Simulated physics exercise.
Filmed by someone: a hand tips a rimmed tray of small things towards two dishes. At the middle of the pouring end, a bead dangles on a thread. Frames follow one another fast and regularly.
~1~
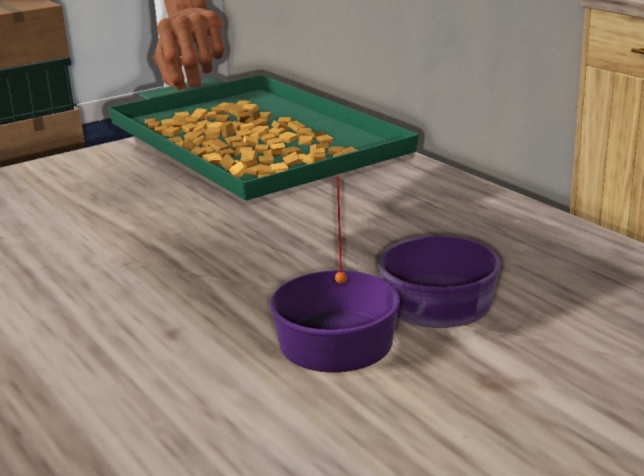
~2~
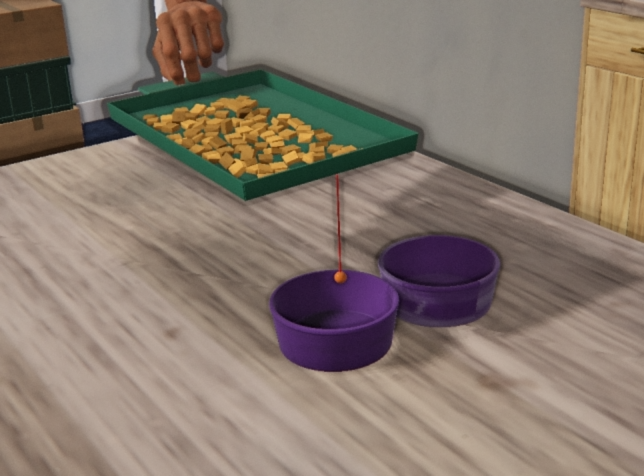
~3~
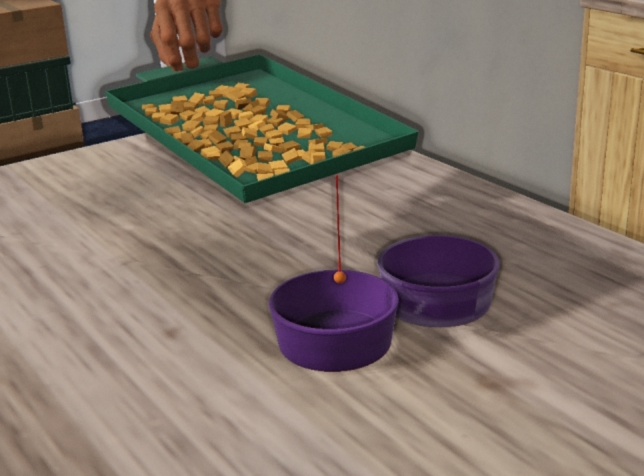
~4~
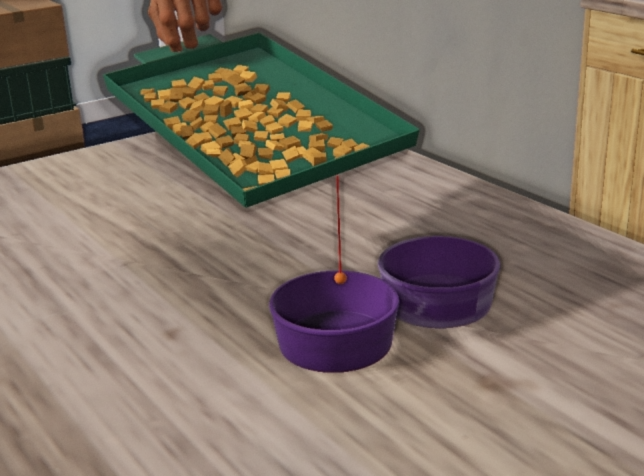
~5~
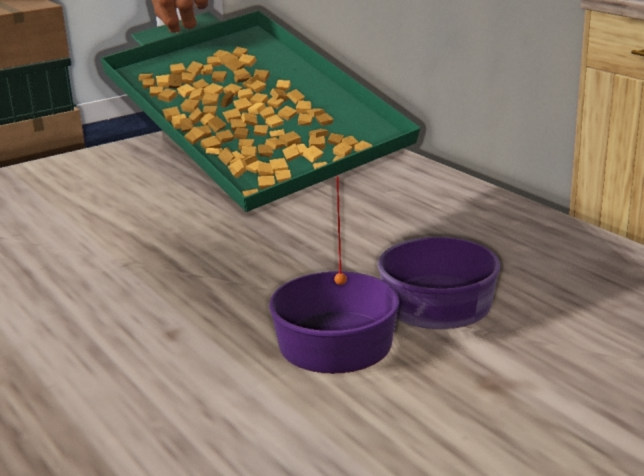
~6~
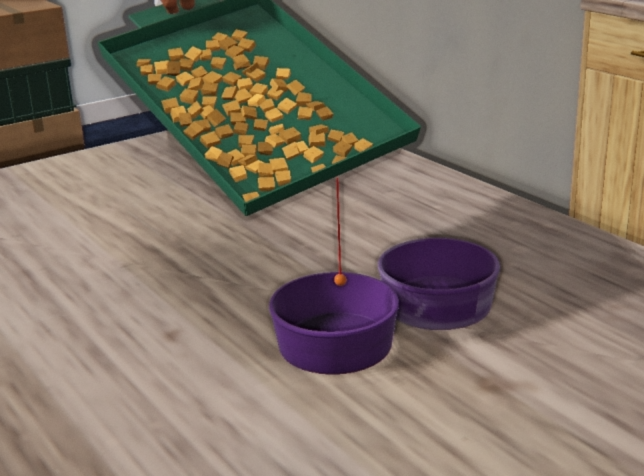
In the video, a hand raises the far side of a green tray of small orange-brown squares above two purple bowls on a wooden table, steadily steepening its slant, its near-left corner lowest, while the squares shift only slightly.
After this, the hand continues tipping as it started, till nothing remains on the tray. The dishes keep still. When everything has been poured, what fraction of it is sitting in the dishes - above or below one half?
I expect most of the load to be wasted.
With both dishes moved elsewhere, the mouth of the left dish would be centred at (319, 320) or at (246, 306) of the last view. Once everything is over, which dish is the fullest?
Result, first place: The lefthand one; second place: The lefthand one.
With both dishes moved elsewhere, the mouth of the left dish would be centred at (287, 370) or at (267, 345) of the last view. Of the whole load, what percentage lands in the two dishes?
About 30 per cent first, then about 90 per cent.
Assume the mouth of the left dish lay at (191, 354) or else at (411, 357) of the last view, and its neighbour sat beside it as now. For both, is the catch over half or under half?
The pair would catch the greater share the first time and the lesser share the second time.
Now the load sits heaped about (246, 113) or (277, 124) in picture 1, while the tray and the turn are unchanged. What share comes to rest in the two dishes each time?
Shares: 20 % for the first, 30 % for the second.
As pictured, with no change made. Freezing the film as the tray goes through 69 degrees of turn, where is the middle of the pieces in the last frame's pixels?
The middle of the pieces sits at roughly (256, 137).
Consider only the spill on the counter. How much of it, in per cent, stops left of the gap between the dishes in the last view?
Around 90 per cent, give or take.
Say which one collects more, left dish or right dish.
The one you want is the left of the two.
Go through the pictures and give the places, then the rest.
The first frame shows corners of the pouring end at (245, 181) and (415, 134), level; middle of the load at (251, 142), cereal squares; left dish at (373, 342); right dish at (479, 299); bead on its thread at (341, 278).
The second frame shows corners of the pouring end at (244, 182) and (415, 133), level; middle of the load at (251, 139).
The third frame shows corners of the pouring end at (244, 185) and (415, 131), tipped barely, lowest at the left corner; middle of the load at (250, 134).
The fourth frame shows corners of the pouring end at (245, 190) and (416, 129), tipped a little, lowest at the left corner; middle of the load at (250, 127).
The fifth frame shows corners of the pouring end at (246, 196) and (417, 127), tipped clearly, lowest at the left corner; middle of the load at (250, 120).
The sixth frame shows corners of the pouring end at (246, 201) and (418, 126), tipped clearly, lowest at the left corner; middle of the load at (249, 113), a small part on the move; left dish at (372, 344); right dish at (478, 301).
Soon after the last picture, tray tipped steeply; nearly all on the tray; a stray few in the air.
A little later, tray tipped past a quarter turn; about two thirds on the tray; a small part in the left dish; a small part outside both; about a quarter in the air.
Later still, tray tipped past a quarter turn; about a third in the left dish; about two thirds outside both.
At rest, tray tipped past a quarter turn; about a third in the left dish; none in the right dish; about two thirds outside both.
